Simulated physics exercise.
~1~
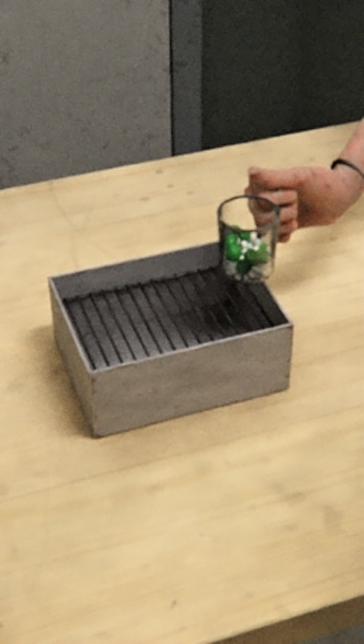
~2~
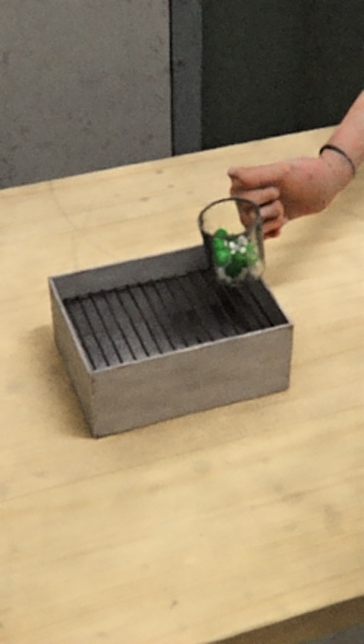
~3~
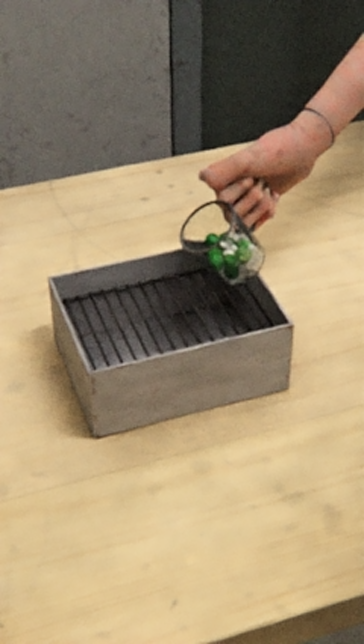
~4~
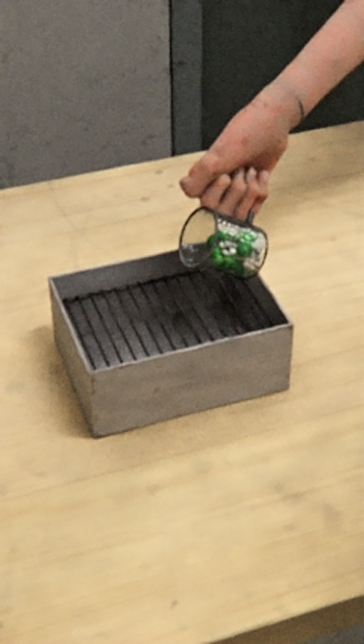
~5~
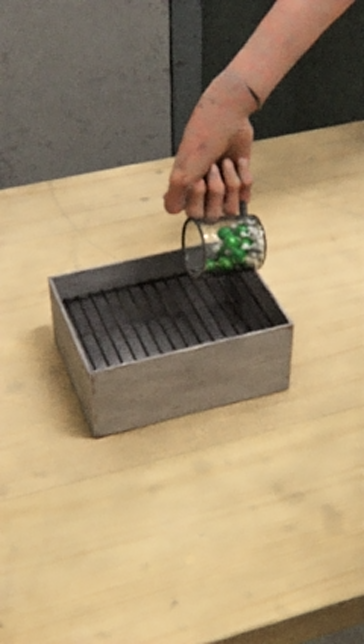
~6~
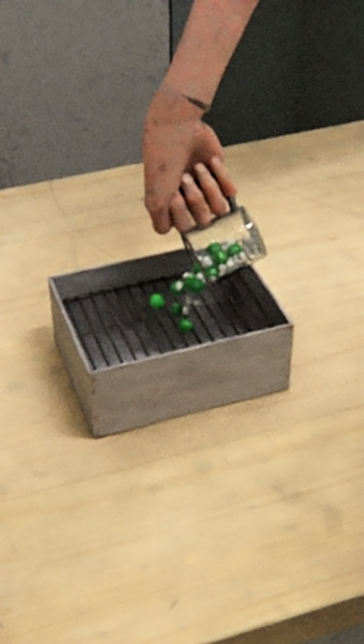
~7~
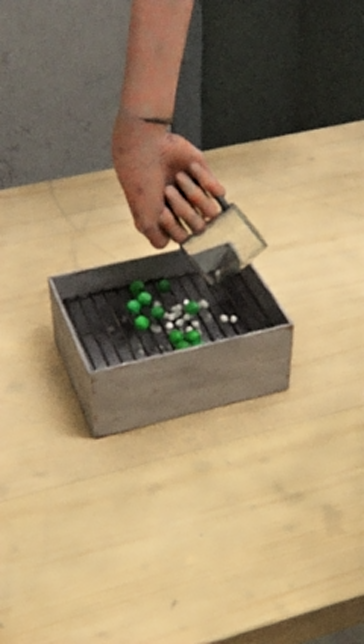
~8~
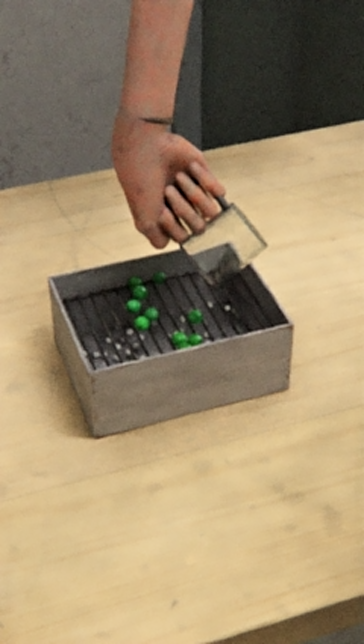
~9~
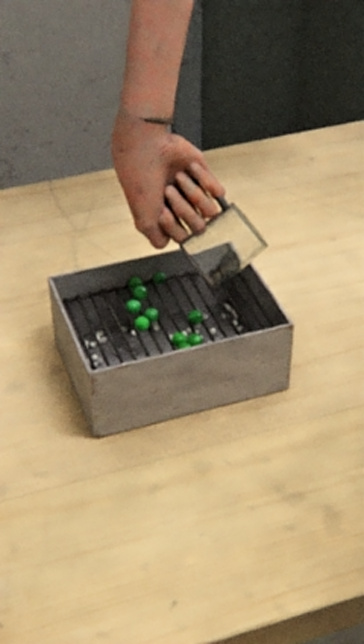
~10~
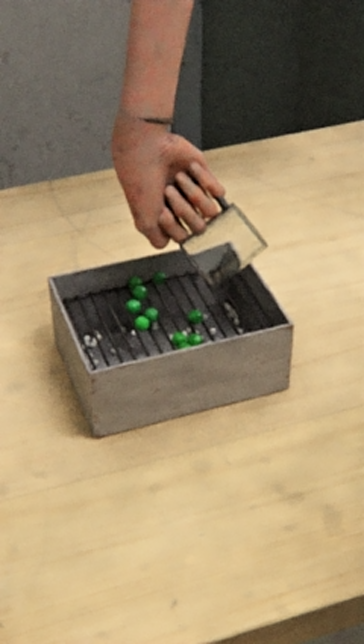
The clip opens with a hand holding a clear cup of green and white beads above the right side of a grey, open box fitted with a dark wire rack, on a pale wooden table. The hand shifts left a little and tips the cup until it lies on its side. The beads then spill down and to the left onto the wires, green ones landing among the first. As the cup is turned over and emptied, the small white beads slip through the gaps. At the end, the larger green beads rest in scattered groups on top, while the white ones lie beneath the rack.
